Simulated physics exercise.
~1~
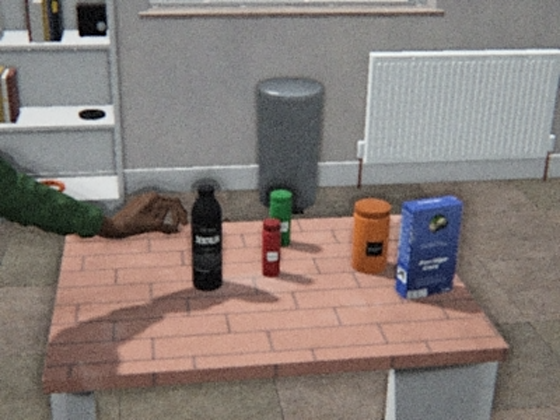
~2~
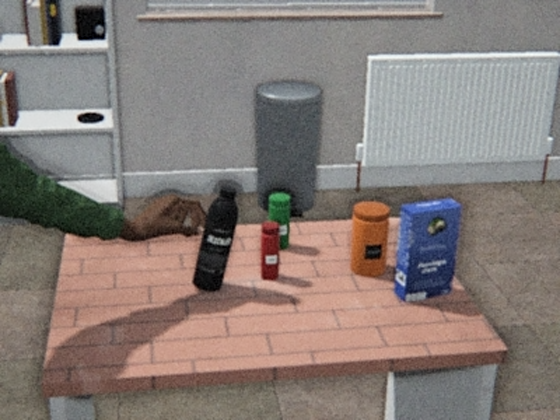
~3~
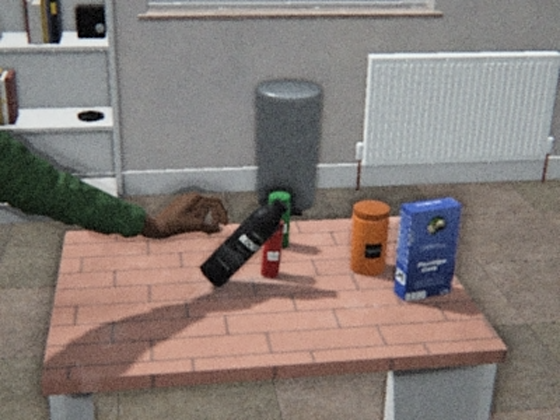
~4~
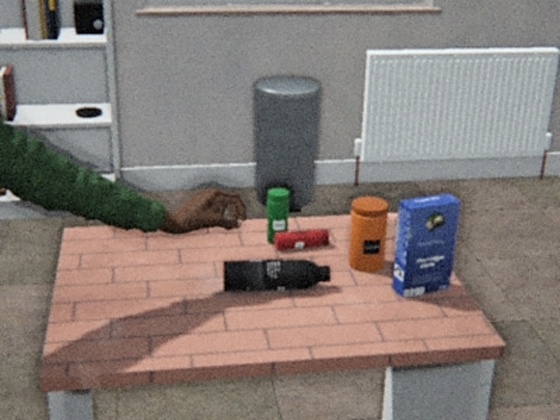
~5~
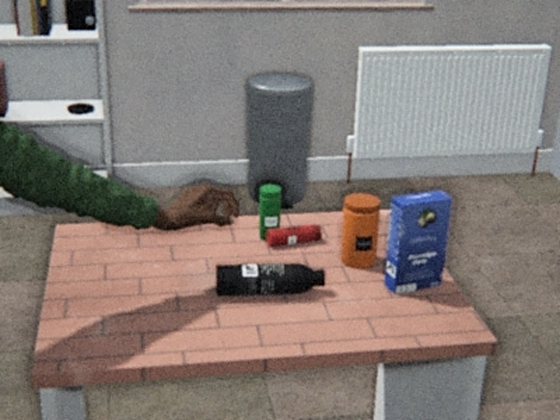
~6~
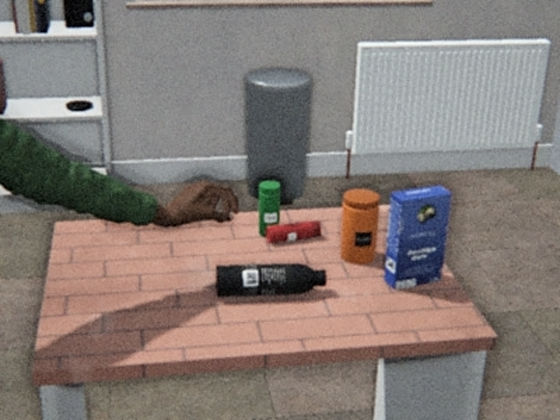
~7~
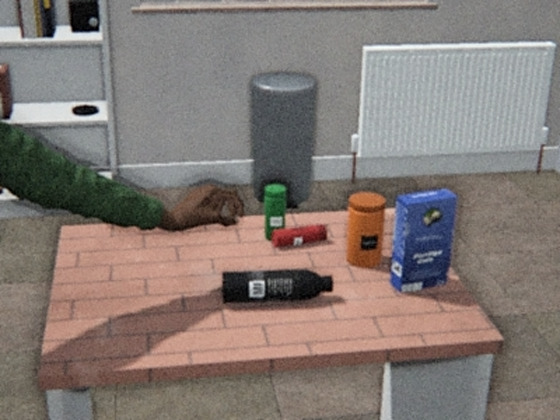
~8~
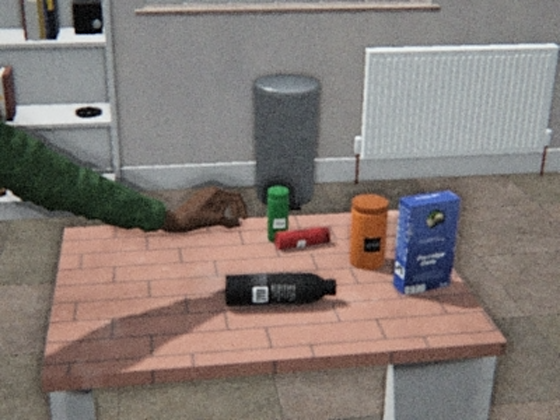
A hand in a green sleeve pushed a black bottle to the right on a brick-patterned table until it tipped over, and a small red shaker went down too, both ending on their sides while the green shaker, orange jar and blue packet stayed standing.
